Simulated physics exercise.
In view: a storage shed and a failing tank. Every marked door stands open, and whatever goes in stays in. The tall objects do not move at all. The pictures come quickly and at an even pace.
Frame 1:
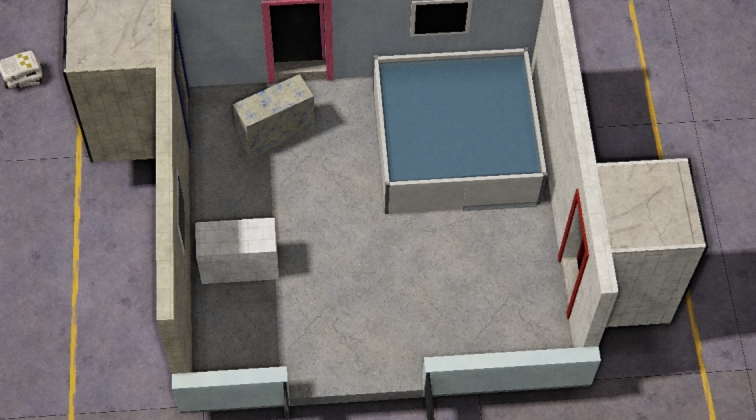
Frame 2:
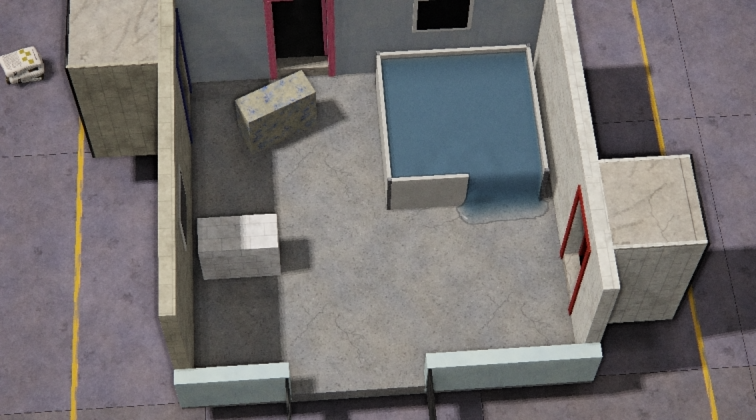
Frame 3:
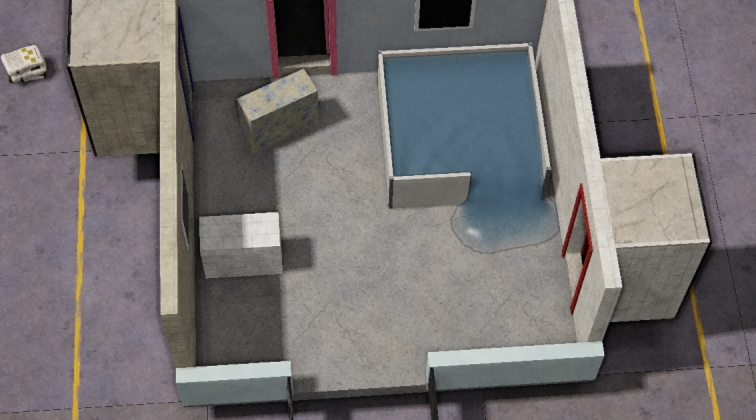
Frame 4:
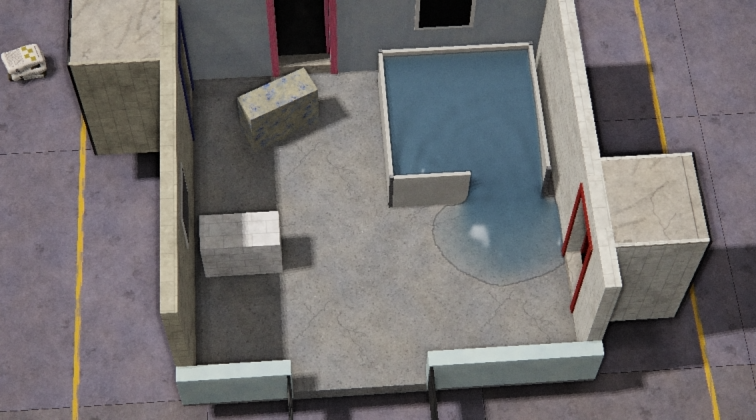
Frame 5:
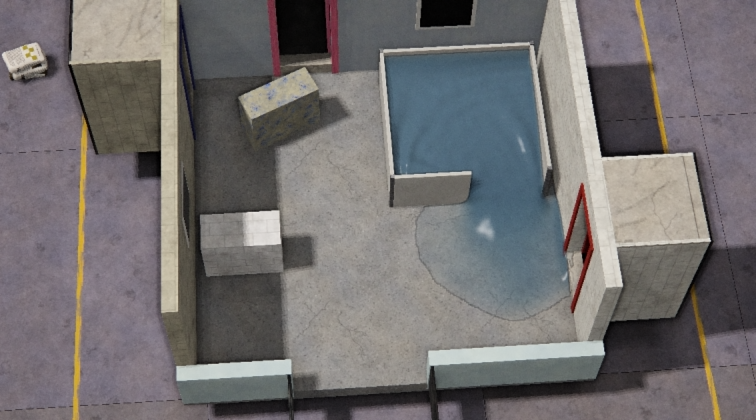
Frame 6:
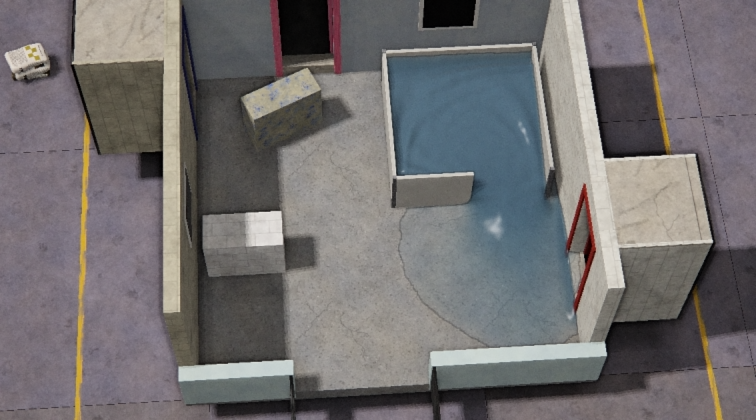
A water tank opens at its front right corner and water spreads across the grey floor.
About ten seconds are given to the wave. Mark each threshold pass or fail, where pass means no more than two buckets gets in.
Blue door - pass; pink door - pass; red door - fail.
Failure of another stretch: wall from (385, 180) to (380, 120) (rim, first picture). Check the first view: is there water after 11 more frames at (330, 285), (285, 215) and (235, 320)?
In the order given: Swamped, swamped and swamped.
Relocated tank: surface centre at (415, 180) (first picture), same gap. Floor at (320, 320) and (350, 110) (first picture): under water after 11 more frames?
Note - point 1 drenched; point 2 still bare.
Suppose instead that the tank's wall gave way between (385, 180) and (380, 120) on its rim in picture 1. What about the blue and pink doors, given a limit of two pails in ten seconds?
The blue one goes past it, the pink one falls short.
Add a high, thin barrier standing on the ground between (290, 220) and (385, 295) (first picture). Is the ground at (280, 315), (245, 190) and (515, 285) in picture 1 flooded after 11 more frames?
Reading them off in sequence: Spared, spared, swamped.
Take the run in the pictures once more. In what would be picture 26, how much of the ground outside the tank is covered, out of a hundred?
Around 65 percent, give or take.
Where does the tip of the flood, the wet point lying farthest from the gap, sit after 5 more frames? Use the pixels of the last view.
Close to (372, 373), I think.
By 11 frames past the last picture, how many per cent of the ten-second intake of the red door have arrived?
Estimate: Some 25 per cent.
A moment on, water covers 30 % of the floor; the blue door not reached, the pink door not reached, the red door under two buckets in.
Next, water covers 35 % of the floor; the blue door not reached, the pink door not reached, the red door over two buckets in.
Then, water covers 65 % of the floor; the blue door not reached, the pink door not reached, the red door far over two buckets in.
Later, water covers 95 % of the floor; the blue door wet at the sill, nothing in, the pink door wet at the sill, nothing in, the red door far over two buckets in.
In the end, water covers 100 % of the floor; the blue door wet at the sill, nothing in, the pink door wet at the sill, nothing in, the red door far over two buckets in.
